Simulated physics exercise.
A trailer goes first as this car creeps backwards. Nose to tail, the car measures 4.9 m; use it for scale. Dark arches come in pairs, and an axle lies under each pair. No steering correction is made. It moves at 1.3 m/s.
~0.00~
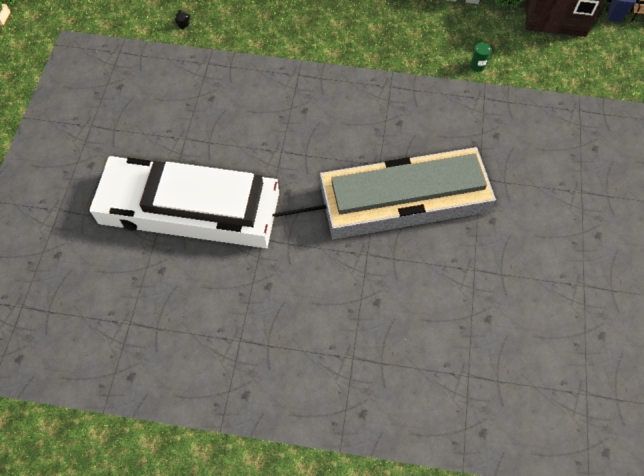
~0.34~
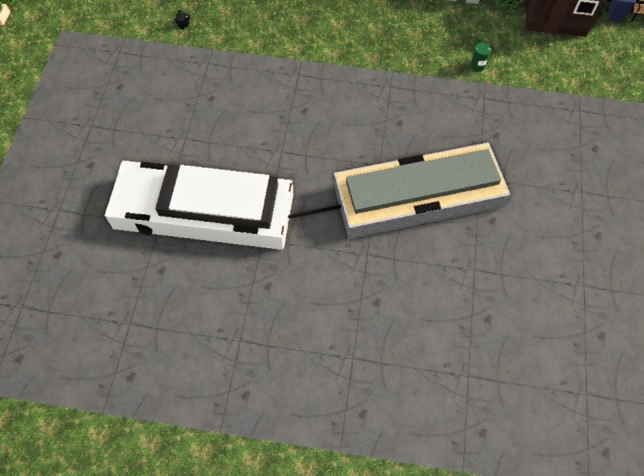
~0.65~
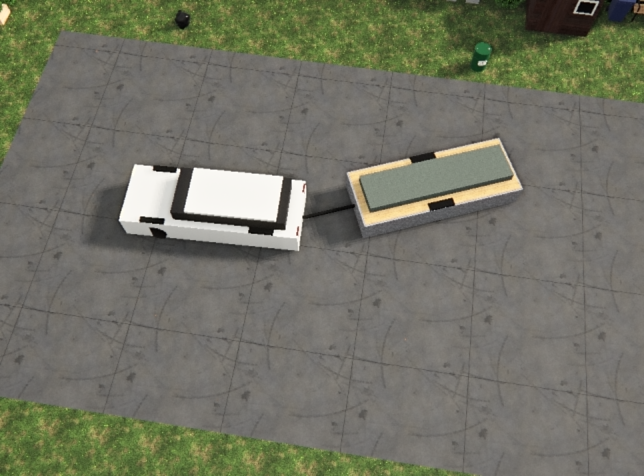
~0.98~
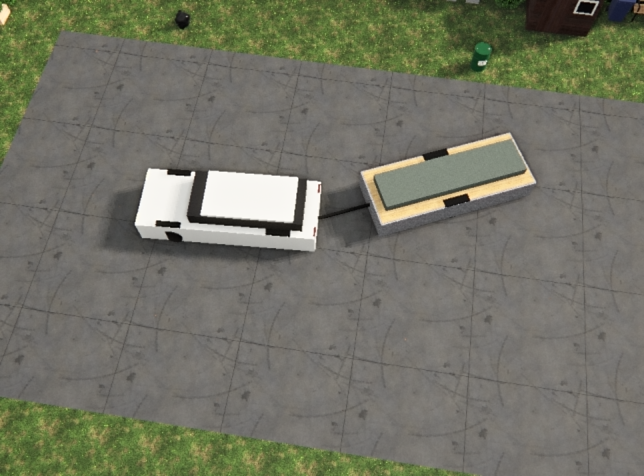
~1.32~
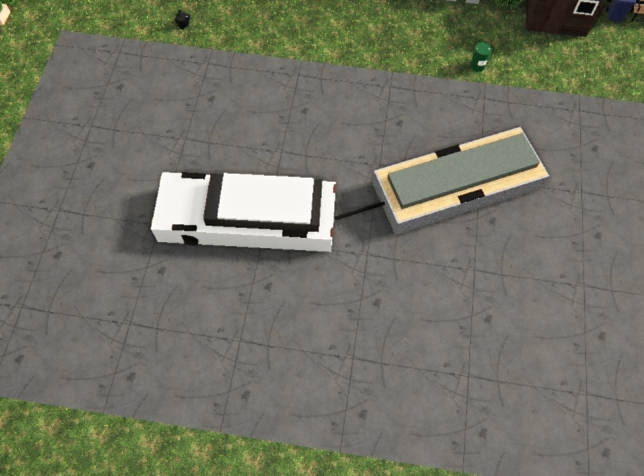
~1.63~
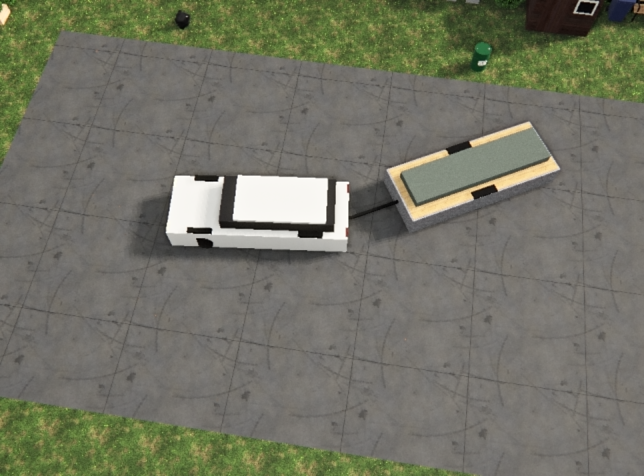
A white car reverses slowly to the right across a grey paved area bordered by grass, pushing a trailer with a grey-green top ahead of it, while the trailer gradually angles further toward the upper right relative to the car.
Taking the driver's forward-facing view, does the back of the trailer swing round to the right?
Yes.
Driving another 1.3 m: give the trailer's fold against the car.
Fold: About 25°, toward the car's right.
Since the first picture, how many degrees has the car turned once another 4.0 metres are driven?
Roughly 20° from where it started.
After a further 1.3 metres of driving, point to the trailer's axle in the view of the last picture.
Approximate position: (508, 154).
Then, 2.6 s in, the tail is 27° to the car's right, the car has turned 11° and the trailer's axle is at (508, 154) of the last picture.
Then, 3.7 s in, the tail is 32° to the car's right, the car has turned 15° and the trailer's axle is at (540, 135) of the last picture.
Then, 4.7 s in, the tail is 39° to the car's right, the car has turned 19° and the trailer's axle is at (563, 114) of the last picture.
Then, 5.8 s in, the tail is 48° to the car's right, the car has turned 23° and the trailer's axle is at (578, 91) of the last picture.
Then, 6.8 s in, the tail is 60° to the car's right, the car has turned 28° and the trailer's axle is at (583, 70) of the last picture; it has jack-knifed.
